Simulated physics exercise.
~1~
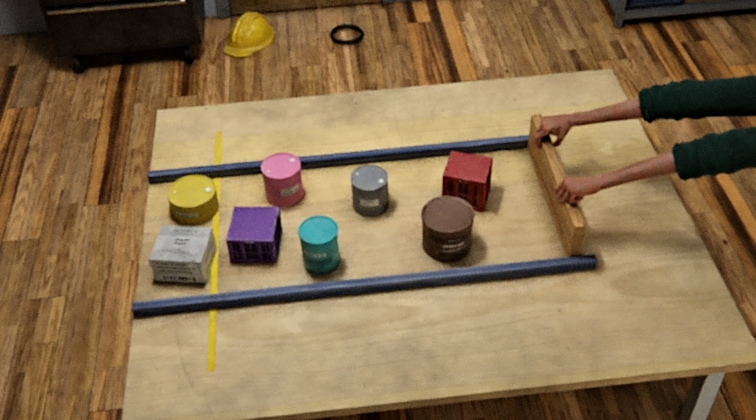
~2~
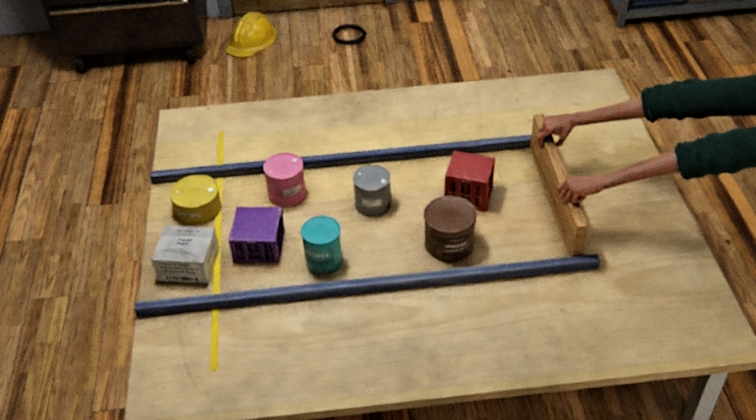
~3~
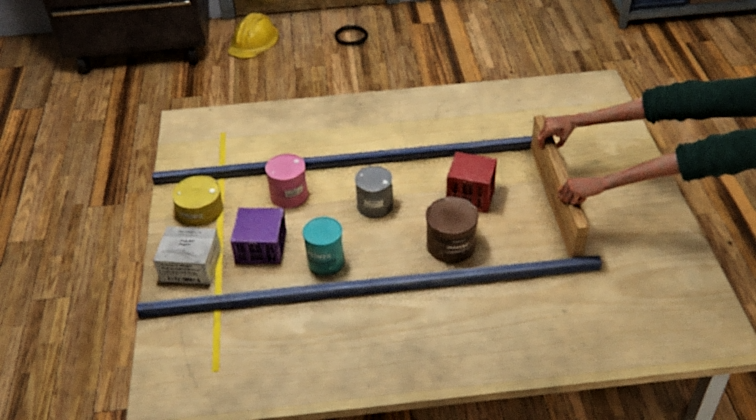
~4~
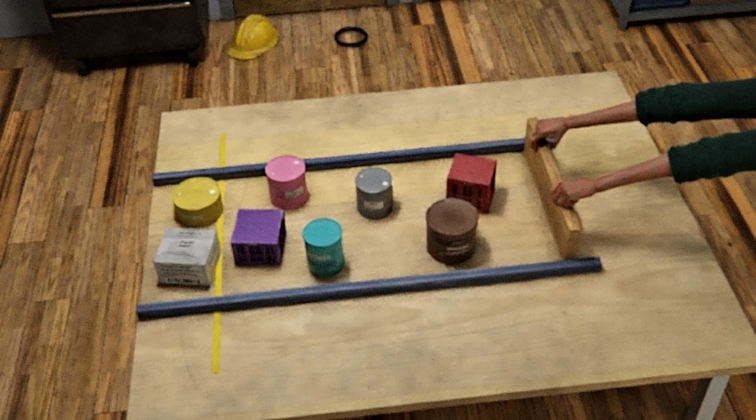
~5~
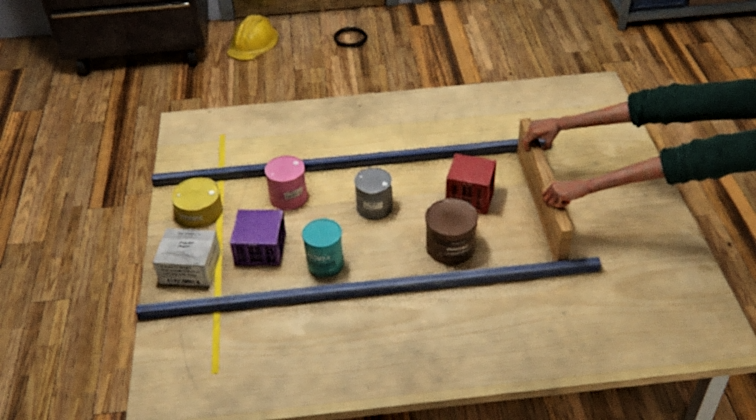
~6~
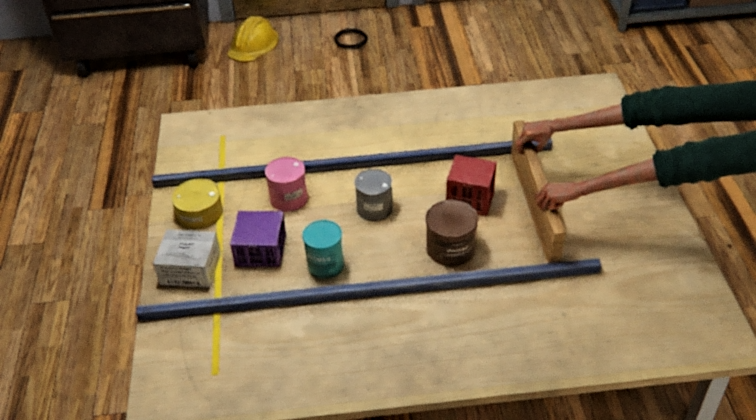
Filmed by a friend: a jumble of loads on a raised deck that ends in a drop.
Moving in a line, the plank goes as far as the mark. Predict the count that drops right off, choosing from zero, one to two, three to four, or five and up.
The count is one to two.
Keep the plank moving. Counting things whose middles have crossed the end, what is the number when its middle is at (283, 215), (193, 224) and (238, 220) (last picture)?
Respectively 0, 5 and 1.
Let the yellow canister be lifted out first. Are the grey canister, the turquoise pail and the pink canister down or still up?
As for the grey canister, it keeps its place; the turquoise pail keeps its place; the pink canister keeps its place.
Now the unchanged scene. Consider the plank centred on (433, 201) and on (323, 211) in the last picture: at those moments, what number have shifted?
Well, it's 3 at the first one and 7 at the second.
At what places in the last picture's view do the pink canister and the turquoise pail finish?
First object about (199, 189); second object about (147, 282).
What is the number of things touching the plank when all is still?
The figure is 3.
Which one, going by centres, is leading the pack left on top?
That would be the yellow canister.
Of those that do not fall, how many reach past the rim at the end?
3.
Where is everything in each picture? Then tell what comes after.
In the first picture, white box (184, 254); yellow canister (194, 200); purple crate (255, 234); plank (554, 184); tape (215, 235).
In the second picture, yellow canister (196, 200); pink canister (285, 180).
In the third picture, purple crate (259, 235); plank (557, 185).
In the fourth picture, white box (188, 257); grey canister (374, 193).
In the fifth picture, yellow canister (198, 202); red crate (471, 184).
In the sixth picture, white box (188, 258); yellow canister (198, 204); purple crate (259, 239); plank (536, 190); tape (219, 239).
Early on, none off yet; white box at rest near (188, 258); yellow canister at rest near (198, 204); purple crate at rest near (259, 239).
A while later, none off yet; white box travelled a little near (178, 257); yellow canister at rest near (198, 204); purple crate travelled a little near (238, 239).
Finally, the number that fall off is one or two; lost, purple crate and white box.
